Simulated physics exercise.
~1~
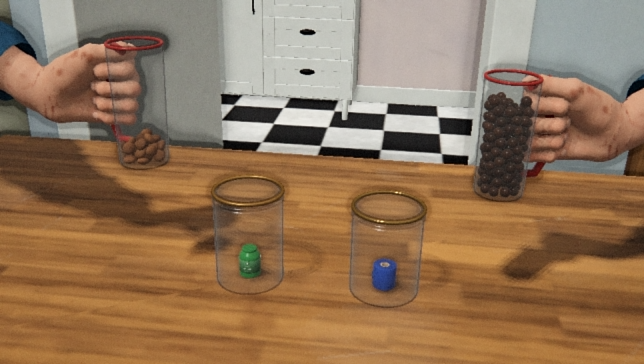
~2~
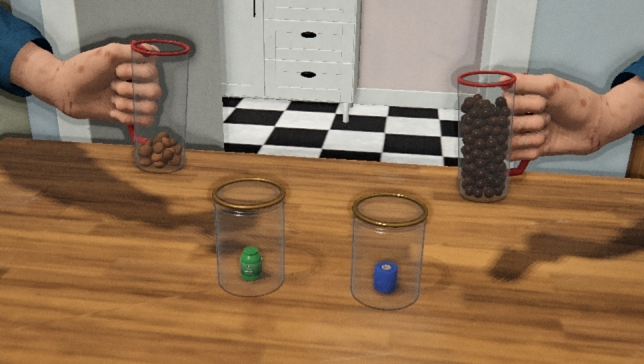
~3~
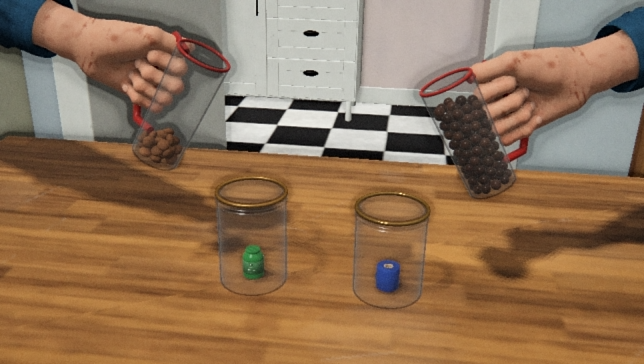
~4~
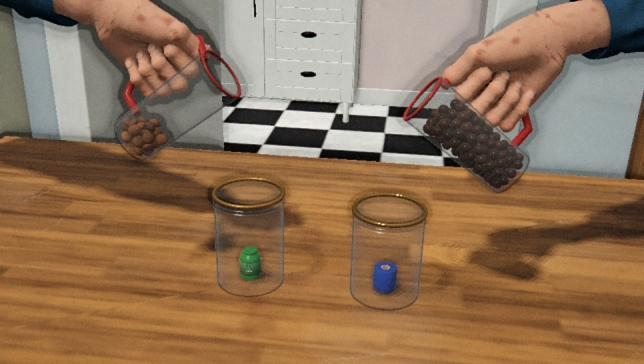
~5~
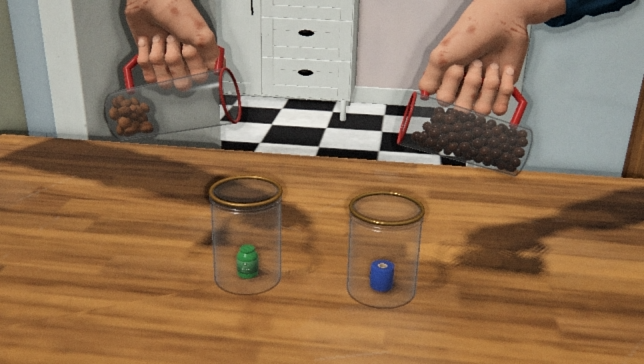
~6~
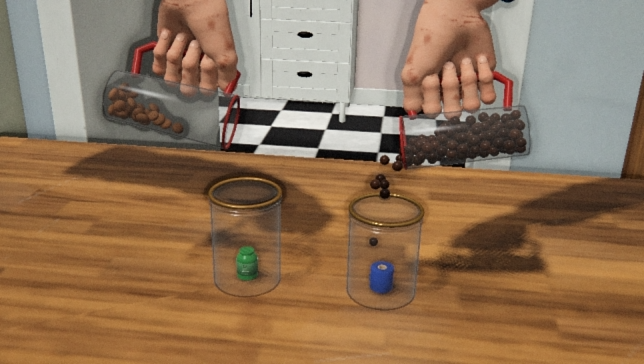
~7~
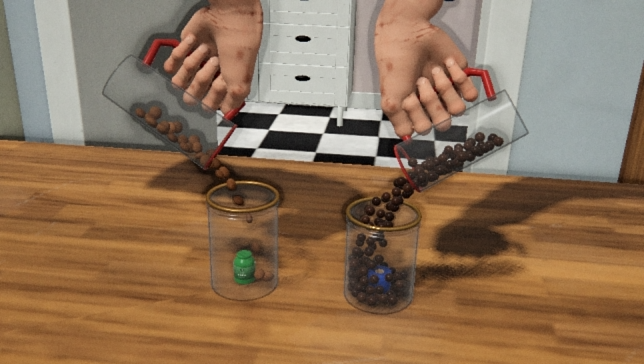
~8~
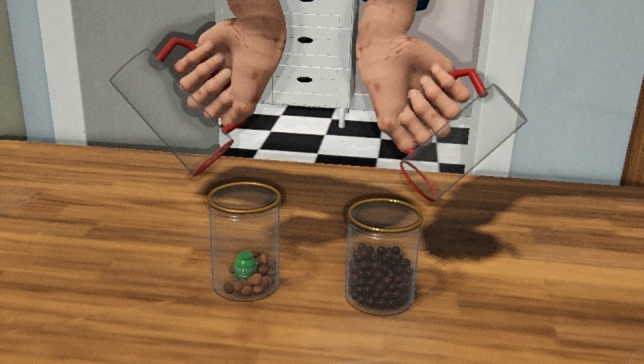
Two hands tipping cups of brown balls into clear jars, leaving the green object showing on the left and burying the blue one.
